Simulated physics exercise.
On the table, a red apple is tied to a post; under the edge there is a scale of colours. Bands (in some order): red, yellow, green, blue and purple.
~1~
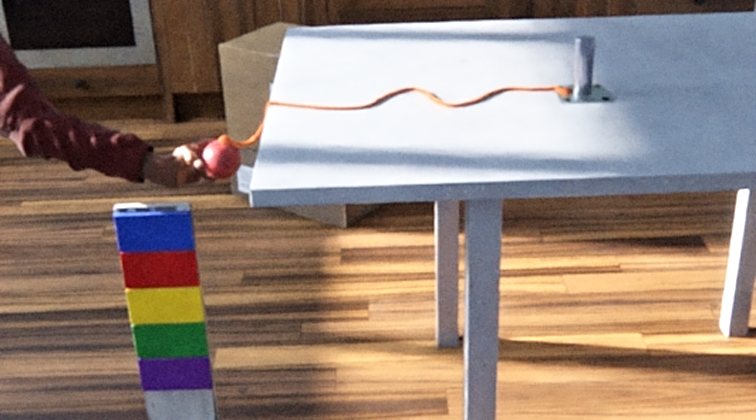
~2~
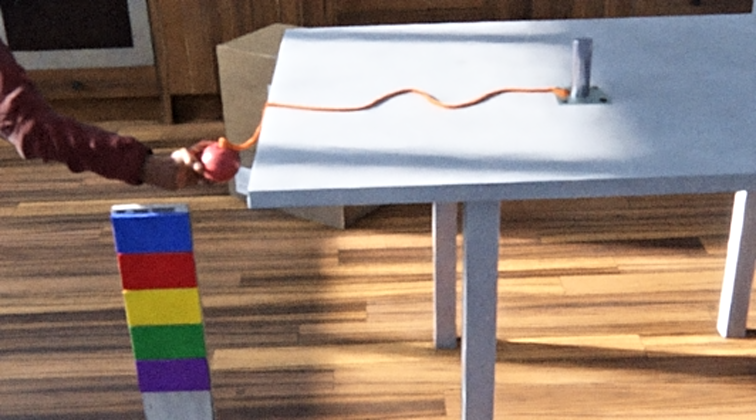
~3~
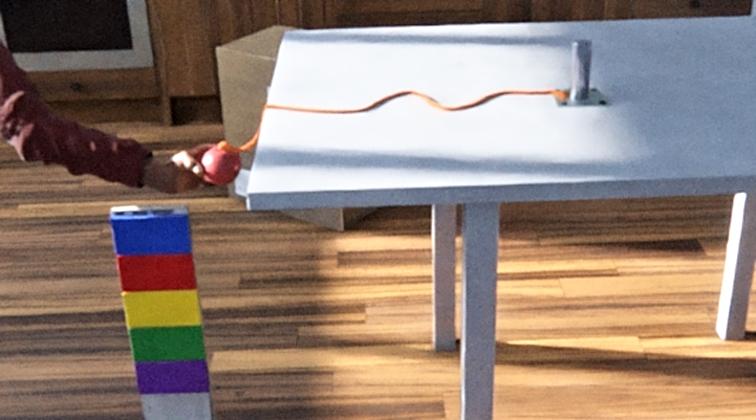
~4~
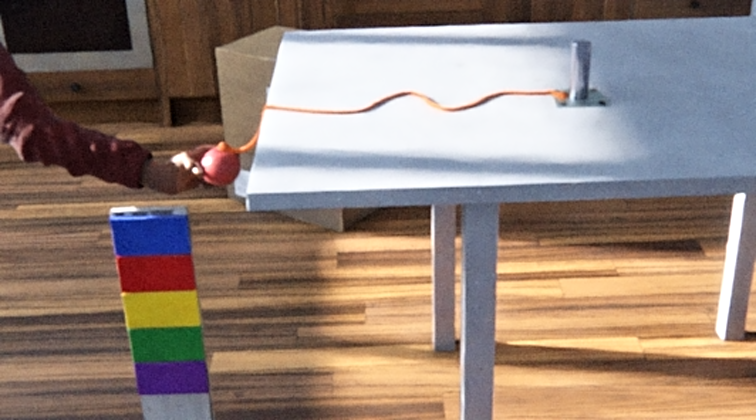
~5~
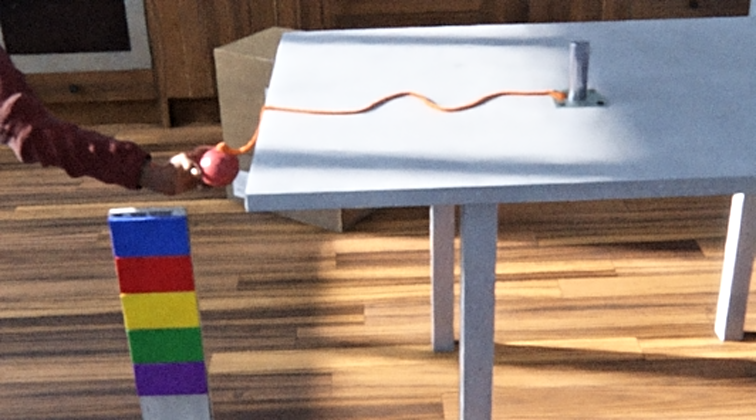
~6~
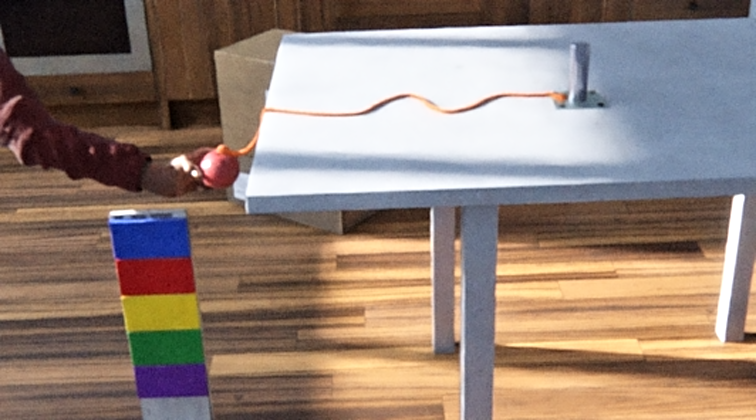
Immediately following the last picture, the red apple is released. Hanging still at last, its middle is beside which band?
Its middle is beside red.
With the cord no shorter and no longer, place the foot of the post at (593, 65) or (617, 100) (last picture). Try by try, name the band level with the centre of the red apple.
Answer, in order: Blue, blue.
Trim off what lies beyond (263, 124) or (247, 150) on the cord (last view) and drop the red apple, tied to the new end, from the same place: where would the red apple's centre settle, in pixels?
Near (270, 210) and (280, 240).
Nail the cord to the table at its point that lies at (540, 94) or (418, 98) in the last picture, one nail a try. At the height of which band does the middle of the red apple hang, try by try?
Going through them one at a time, the answers are red; blue.
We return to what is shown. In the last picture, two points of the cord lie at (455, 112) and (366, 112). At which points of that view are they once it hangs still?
Final positions are (427, 104) and (289, 108), in that order.
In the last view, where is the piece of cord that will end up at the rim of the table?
Pixel (338, 115) or thereabouts.
Soon after, apple near (300, 267); level with red.
After that, apple near (262, 269); level with red.
In the end, apple near (275, 271); level with red. Its middle rests at the red band.
